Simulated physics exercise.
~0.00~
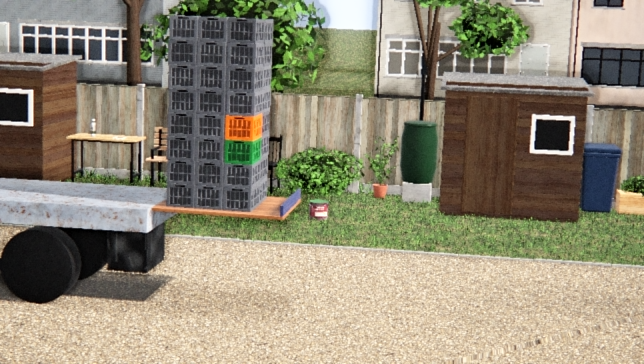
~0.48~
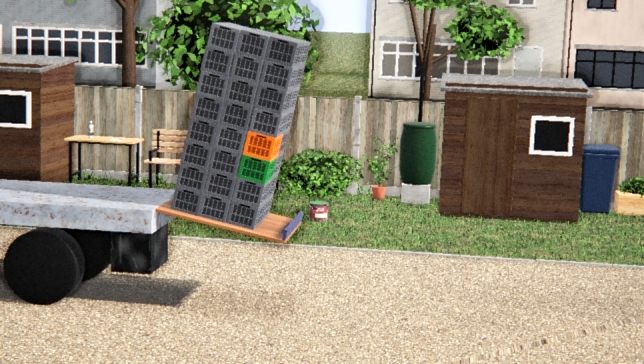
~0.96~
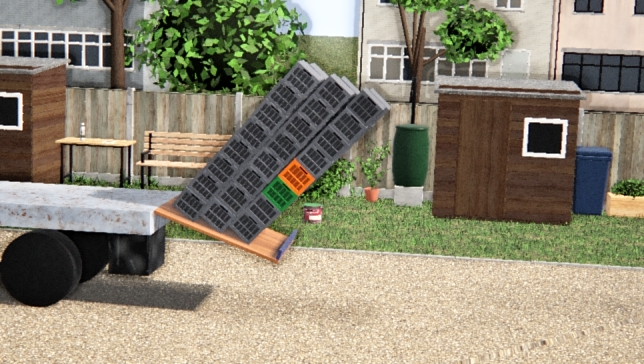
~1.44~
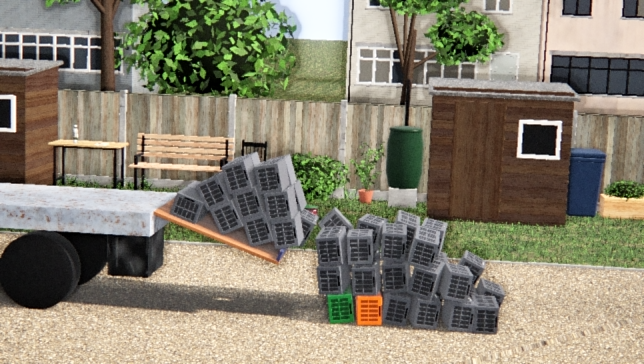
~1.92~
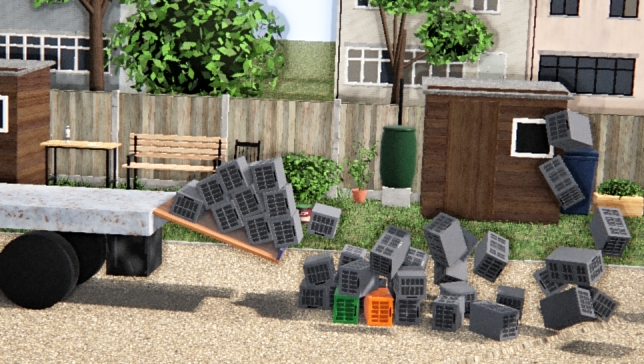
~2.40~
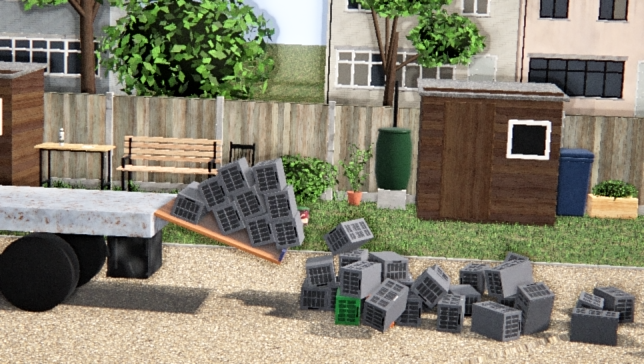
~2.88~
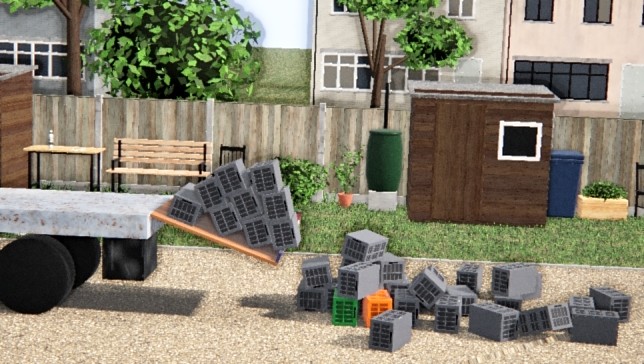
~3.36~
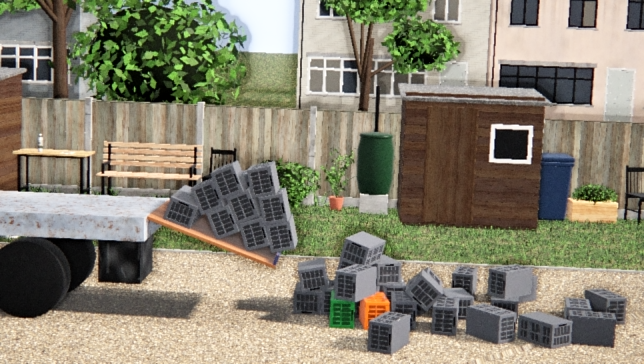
Stacked grey crates with one orange and one green toppling off a flatbed's drooping flap, most scattering across gravel, some staying aboard.
